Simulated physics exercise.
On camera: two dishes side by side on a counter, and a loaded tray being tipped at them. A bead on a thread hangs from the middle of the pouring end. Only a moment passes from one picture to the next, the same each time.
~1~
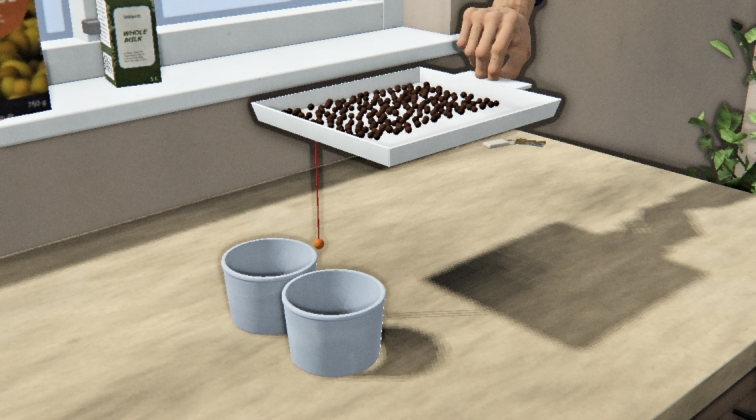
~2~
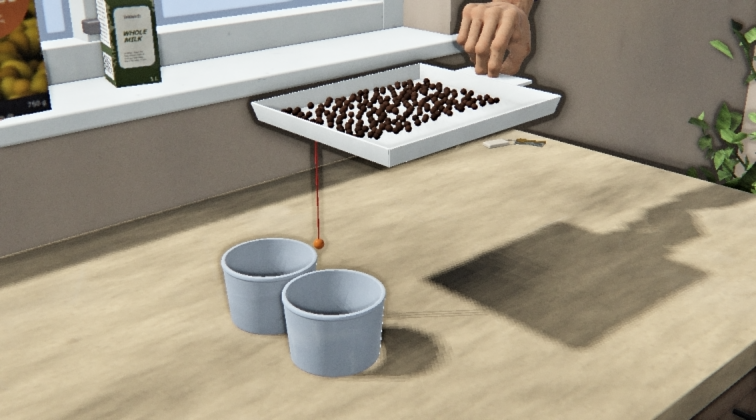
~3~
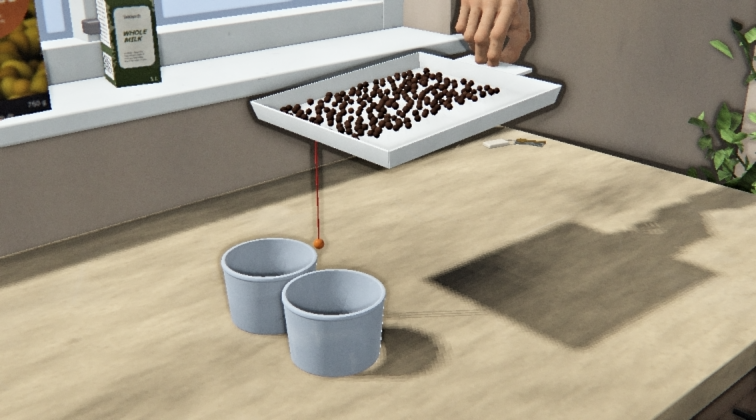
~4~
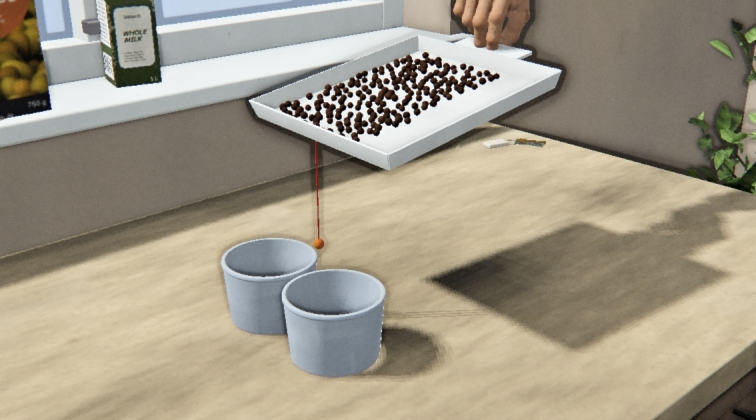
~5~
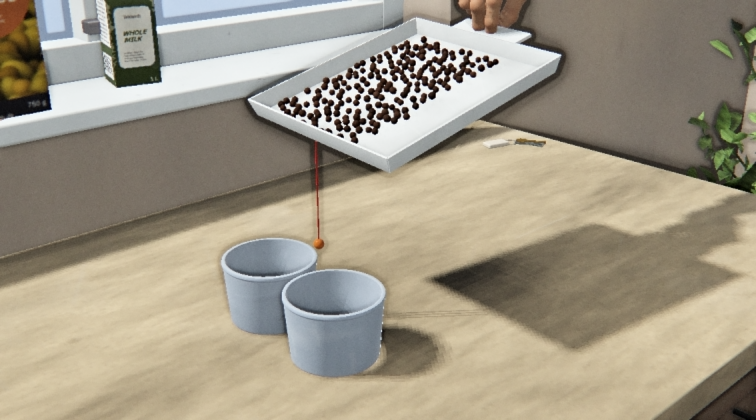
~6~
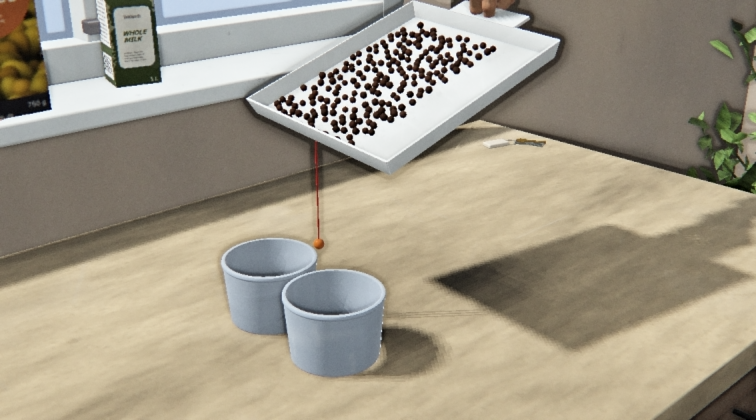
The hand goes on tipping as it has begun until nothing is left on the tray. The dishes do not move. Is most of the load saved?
Caught overall: Over half.
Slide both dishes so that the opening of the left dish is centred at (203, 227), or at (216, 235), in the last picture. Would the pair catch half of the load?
The first try: Below a half. The second: Not half.
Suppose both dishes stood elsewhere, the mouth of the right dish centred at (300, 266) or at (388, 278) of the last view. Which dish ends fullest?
The first try: The right dish. The second: The right one.
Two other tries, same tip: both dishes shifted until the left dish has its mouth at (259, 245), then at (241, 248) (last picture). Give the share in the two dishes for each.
Near 50 % and 40 %.
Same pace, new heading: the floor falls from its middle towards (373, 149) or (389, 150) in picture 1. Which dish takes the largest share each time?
In turn: Right; the dish on the right.
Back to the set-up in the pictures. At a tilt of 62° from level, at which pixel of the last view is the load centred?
Close to (339, 138).
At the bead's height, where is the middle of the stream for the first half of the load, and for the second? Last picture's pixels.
Early half (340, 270), late half (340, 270).
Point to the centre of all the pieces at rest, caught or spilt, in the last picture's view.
Roughly at (336, 347).
Shortly afterwards, tray tipped steeply; all but a few on the tray; only a few in the right dish; only a few outside both; a little in the air.
Next, tray tipped right over; near a quarter on the tray; near a third in the right dish; only a few in the left dish; a little outside both; near a third in the air.
Some moments later, tray tipped past a quarter turn; near two thirds in the right dish; a little in the left dish; near a quarter outside both.
In the end, tray tipped past a quarter turn; near two thirds in the right dish; a little in the left dish; near a quarter outside both.
